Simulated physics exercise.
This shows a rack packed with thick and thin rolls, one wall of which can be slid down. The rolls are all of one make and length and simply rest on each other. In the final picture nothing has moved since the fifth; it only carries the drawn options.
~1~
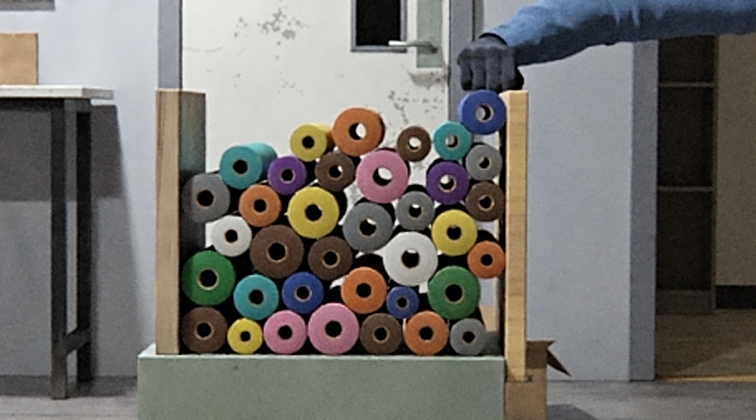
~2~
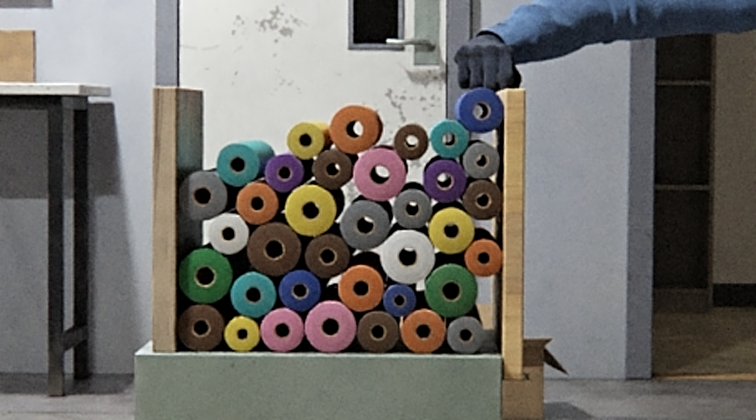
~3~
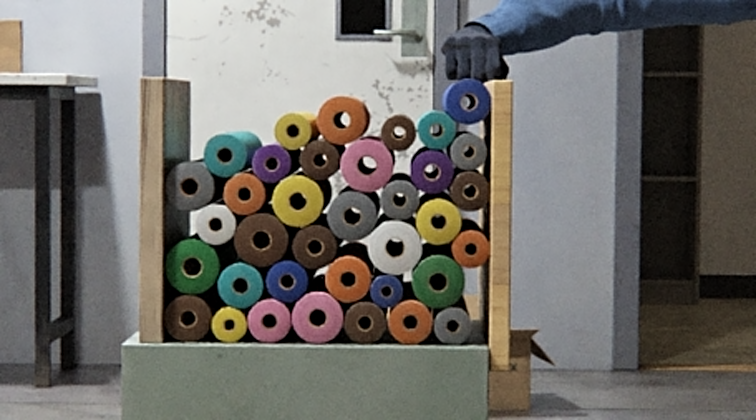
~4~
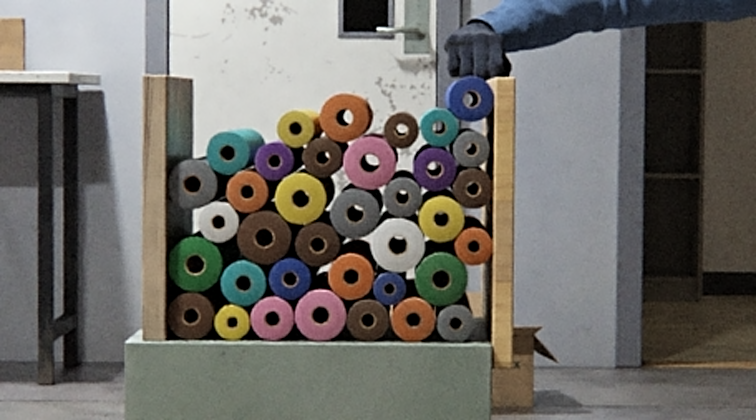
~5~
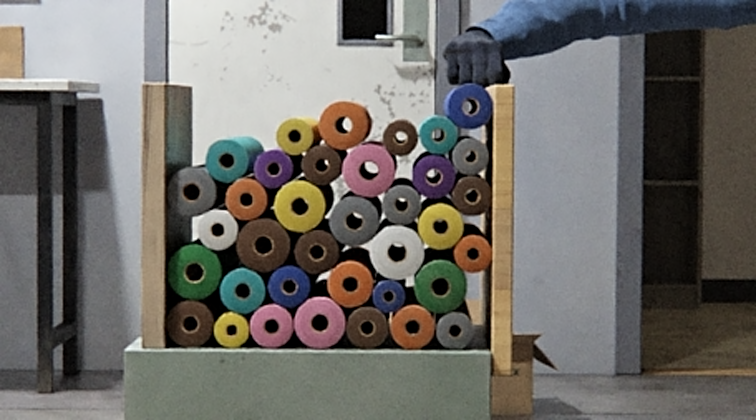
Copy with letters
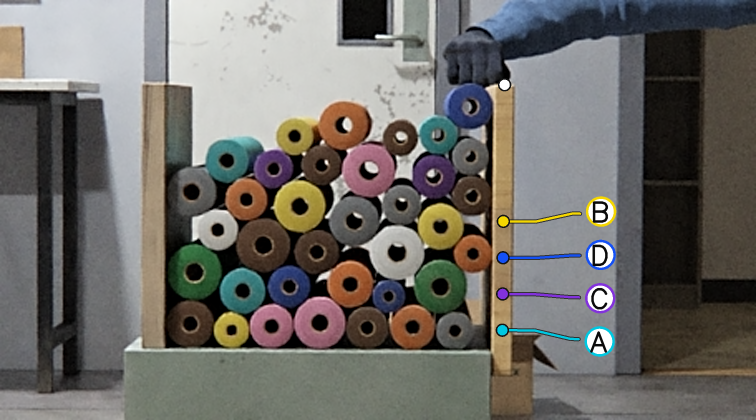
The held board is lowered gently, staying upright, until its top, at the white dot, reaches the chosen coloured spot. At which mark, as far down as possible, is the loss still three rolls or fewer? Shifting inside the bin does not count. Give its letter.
No lower than B.
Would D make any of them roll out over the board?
Yes.
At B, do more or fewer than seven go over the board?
It loses fewer than seven.
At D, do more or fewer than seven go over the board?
Fewer than seven.
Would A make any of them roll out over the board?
At A: Yes.
On the copy, A at (502, 330); B at (503, 222); C at (502, 294); D at (503, 258); the white dot at (504, 85).
On B. First, top of the board (494, 147).
Then, top of the board (493, 219).
Finally, top of the board (493, 221), two out over the board.
By contrast, A more than three out over the board; C more than three out over the board; D more than three out over the board.
